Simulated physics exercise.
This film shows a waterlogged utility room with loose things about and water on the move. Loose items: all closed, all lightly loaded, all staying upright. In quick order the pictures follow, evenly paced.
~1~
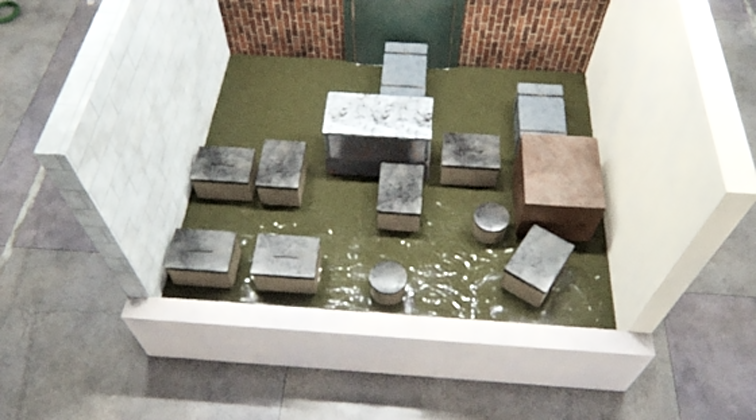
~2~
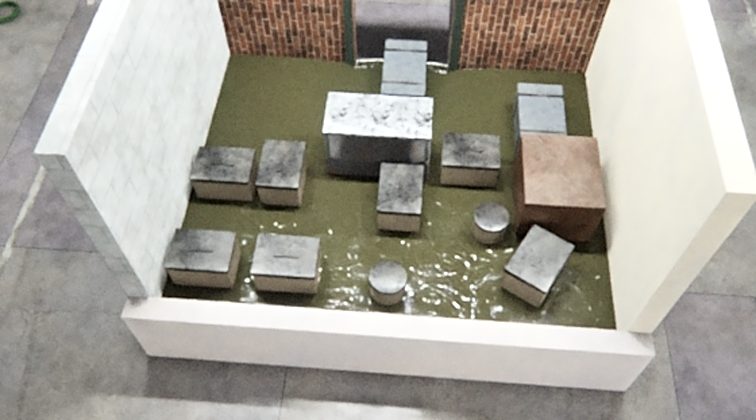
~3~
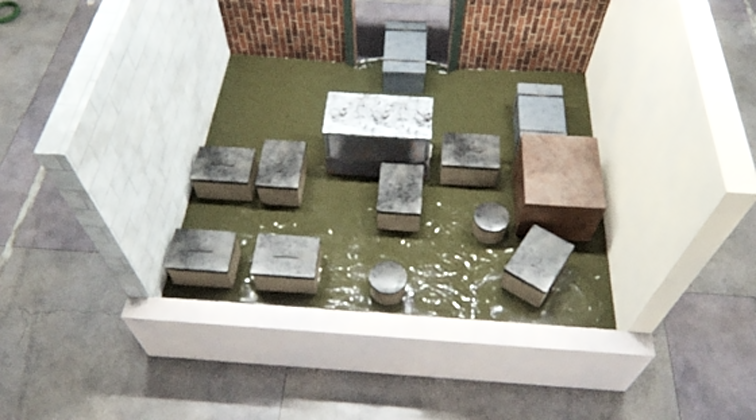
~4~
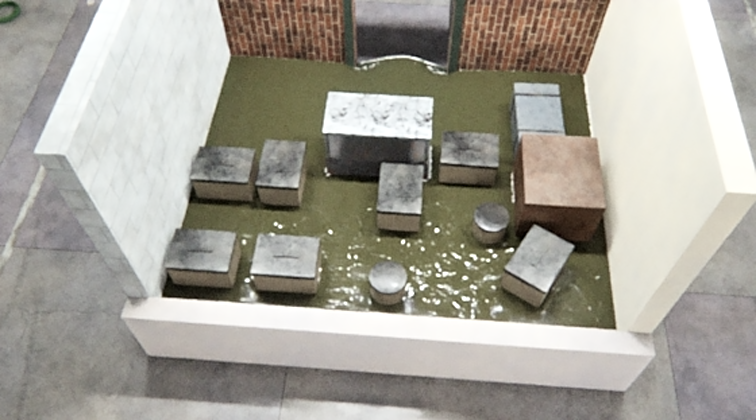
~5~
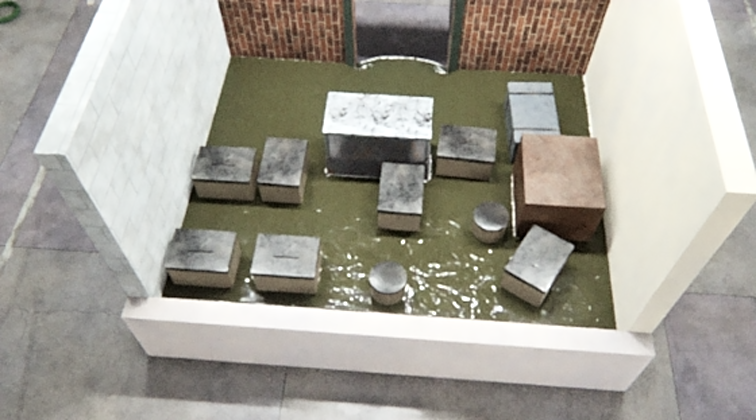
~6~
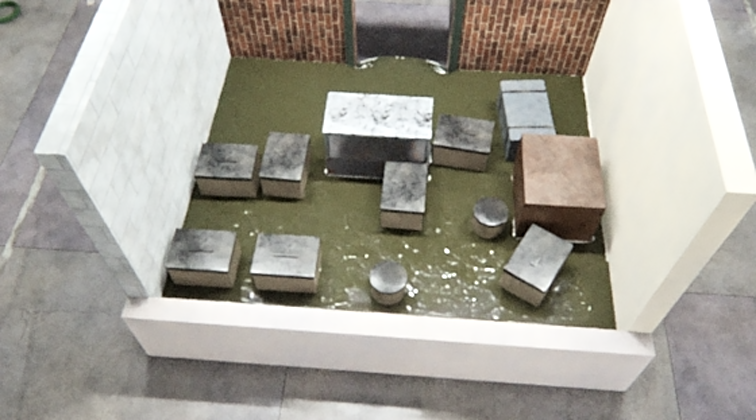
At first, grey boxes, two round containers and a larger brown block sit in murky green water in a brick-backed room with a closed dark door. The doorway opens, and the blue-grey box nearest it slides back through and out of view. Then several remaining boxes shift slightly, mostly toward the back.
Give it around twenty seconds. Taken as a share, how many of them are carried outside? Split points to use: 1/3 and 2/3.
From 1/3 to 2/3.
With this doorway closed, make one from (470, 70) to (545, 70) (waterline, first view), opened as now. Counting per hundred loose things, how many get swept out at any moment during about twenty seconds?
0 %.
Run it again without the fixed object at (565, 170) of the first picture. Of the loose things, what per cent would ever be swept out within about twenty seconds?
Share: 50 %.
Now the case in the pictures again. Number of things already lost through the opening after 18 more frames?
3.
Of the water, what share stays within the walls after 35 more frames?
Near 44 in a hundred.
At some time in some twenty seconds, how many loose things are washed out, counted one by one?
That works out to 7.
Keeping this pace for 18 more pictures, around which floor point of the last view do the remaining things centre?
I'd put it at roughly (376, 194).
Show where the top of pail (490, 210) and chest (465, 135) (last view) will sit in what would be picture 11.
Estimate: First at (496, 156), second at (446, 79), approximately.
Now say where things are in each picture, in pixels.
A chest at (471, 150) floats; a trunk at (542, 113) floats; 0 of 11 have shifted, in the first picture.
A chest at (471, 150), afloat; a trunk at (542, 113) floats; 1 of 11 have shifted, in the second picture.
A chest at (471, 150) floats; a trunk at (542, 114), afloat; 1 of 11 have shifted, in the third picture.
A chest at (470, 148), afloat, close to its start; a trunk at (539, 113), afloat; 1 of 11 have shifted, in the fourth picture.
A chest at (467, 142) floats, close to its start; a trunk at (534, 111), afloat, close to its start; 3 of 11 have shifted, in the fifth picture.
A chest at (464, 133) floats, close to its start; a trunk at (528, 109), afloat, close to its start; 6 of 11 have shifted, in the sixth picture.
A moment on, 1 of 11 are out; 10 afloat.
Next, 3 of 11 are out; 8 afloat.
Later, 6 of 11 are out; 5 afloat.
In the end, 7 of 11 are out; 4 afloat.
